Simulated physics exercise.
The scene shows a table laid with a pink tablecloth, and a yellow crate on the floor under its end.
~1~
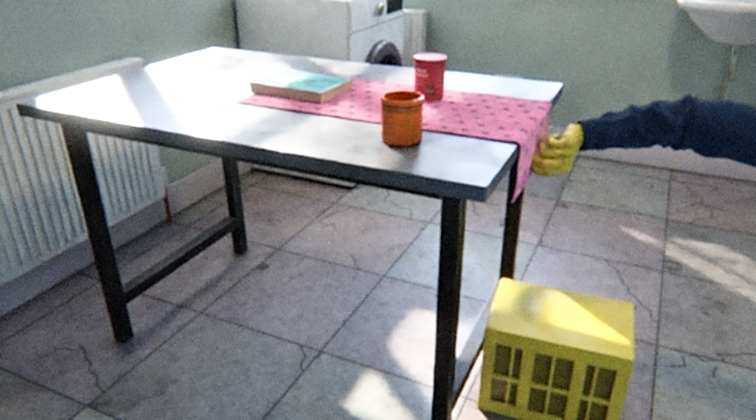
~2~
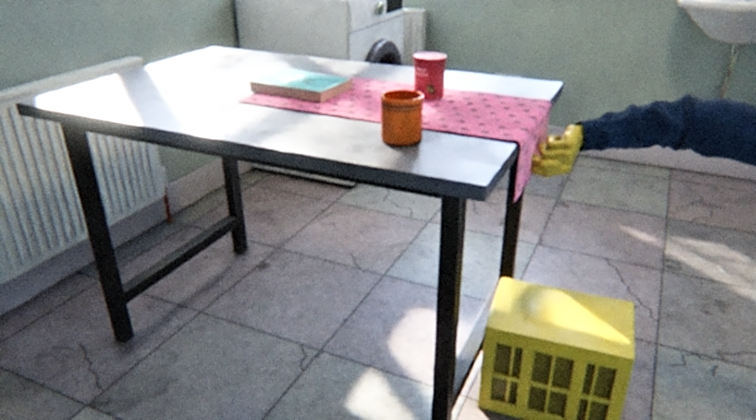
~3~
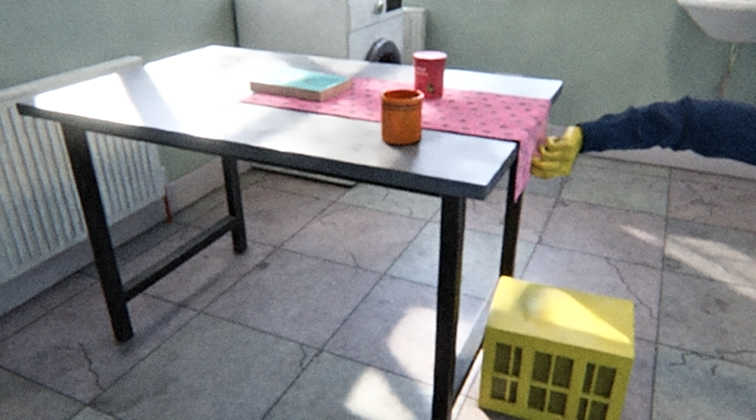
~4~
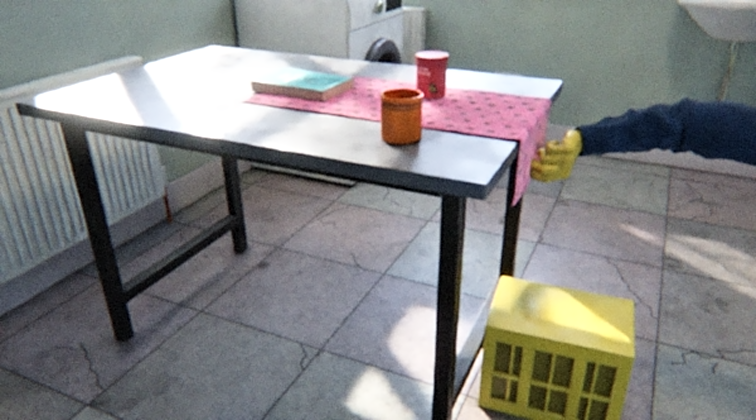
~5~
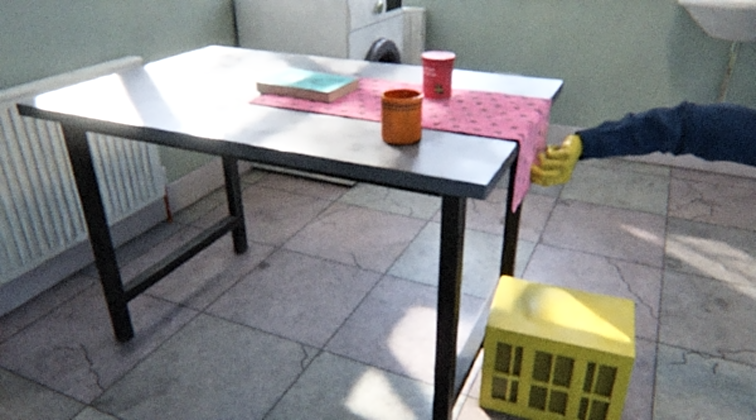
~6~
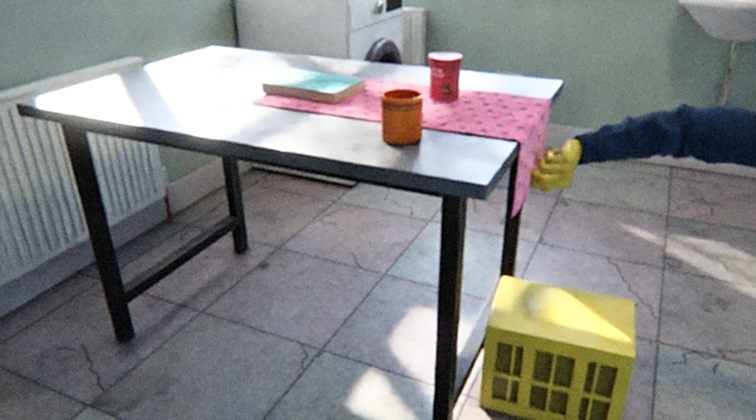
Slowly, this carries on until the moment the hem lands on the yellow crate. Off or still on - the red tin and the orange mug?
Red tin: Off, orange mug: Still on.
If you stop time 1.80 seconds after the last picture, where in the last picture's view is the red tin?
It is roughly at (580, 268).
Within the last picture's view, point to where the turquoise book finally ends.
Roughly (431, 100).
Then, 0.98 s after the last picture, hem going down; tin carried along near (516, 85); mug unmoved.
Then, 1.80 s after the last picture, hem on the crate; tin down below near (580, 267); mug unmoved.
At rest, hem on the crate; tin down below near (580, 267); mug unmoved. The red tin goes over the edge and the orange mug keeps clear of the edge.
